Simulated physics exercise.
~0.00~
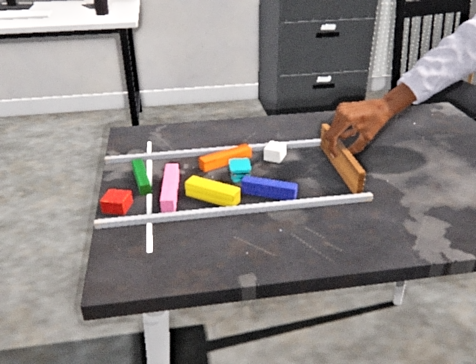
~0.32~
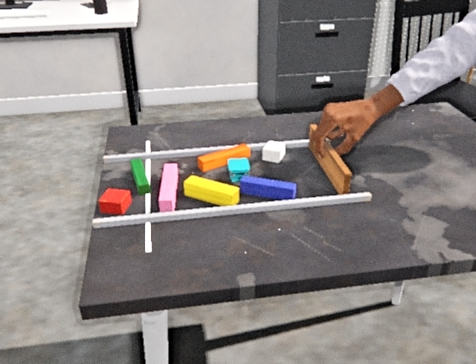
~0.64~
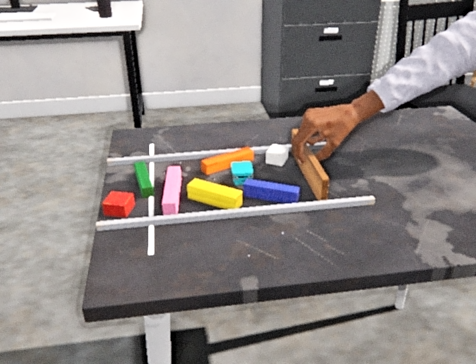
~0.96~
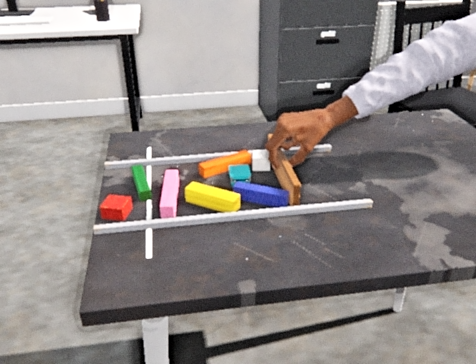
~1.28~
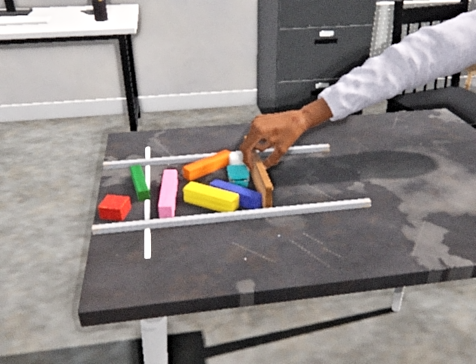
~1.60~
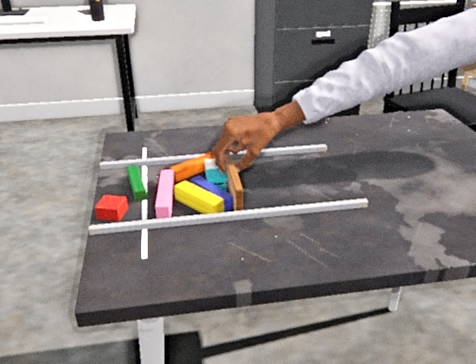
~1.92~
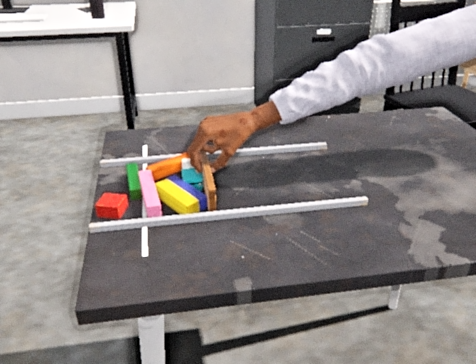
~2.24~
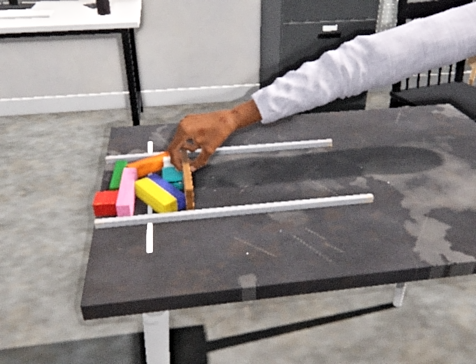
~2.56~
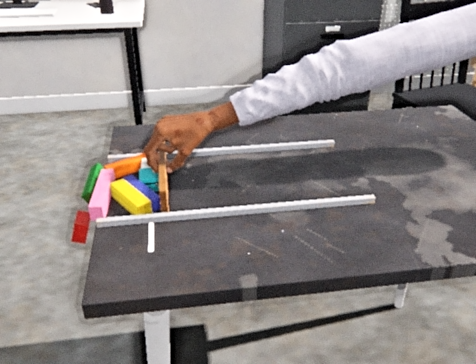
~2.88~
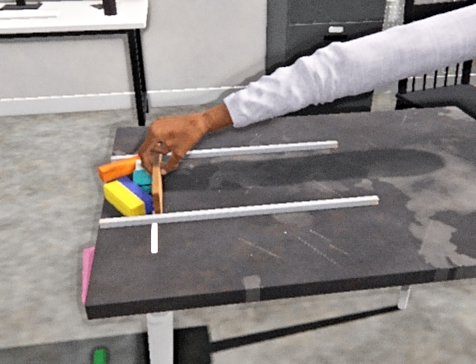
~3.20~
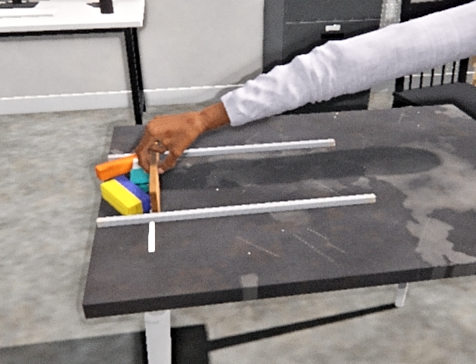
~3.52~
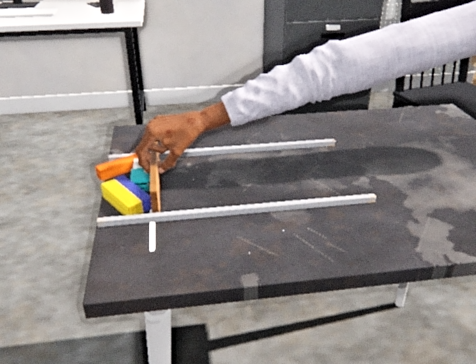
The clip opens on a dark table where colourful blocks lie scattered between two white rails, with a hand holding a wooden board upright at their right. The hand slides the board left, reaching the blue bar first and then bunching it with the yellow, orange and other blocks. The growing cluster presses into the pink bar and green stick, and the red block shifts toward the table's left end. The red block tips over the edge, followed by the pink bar and green stick. The board stops by the white crosswise strip, with the remaining blocks crowded at the edge, still on the table.
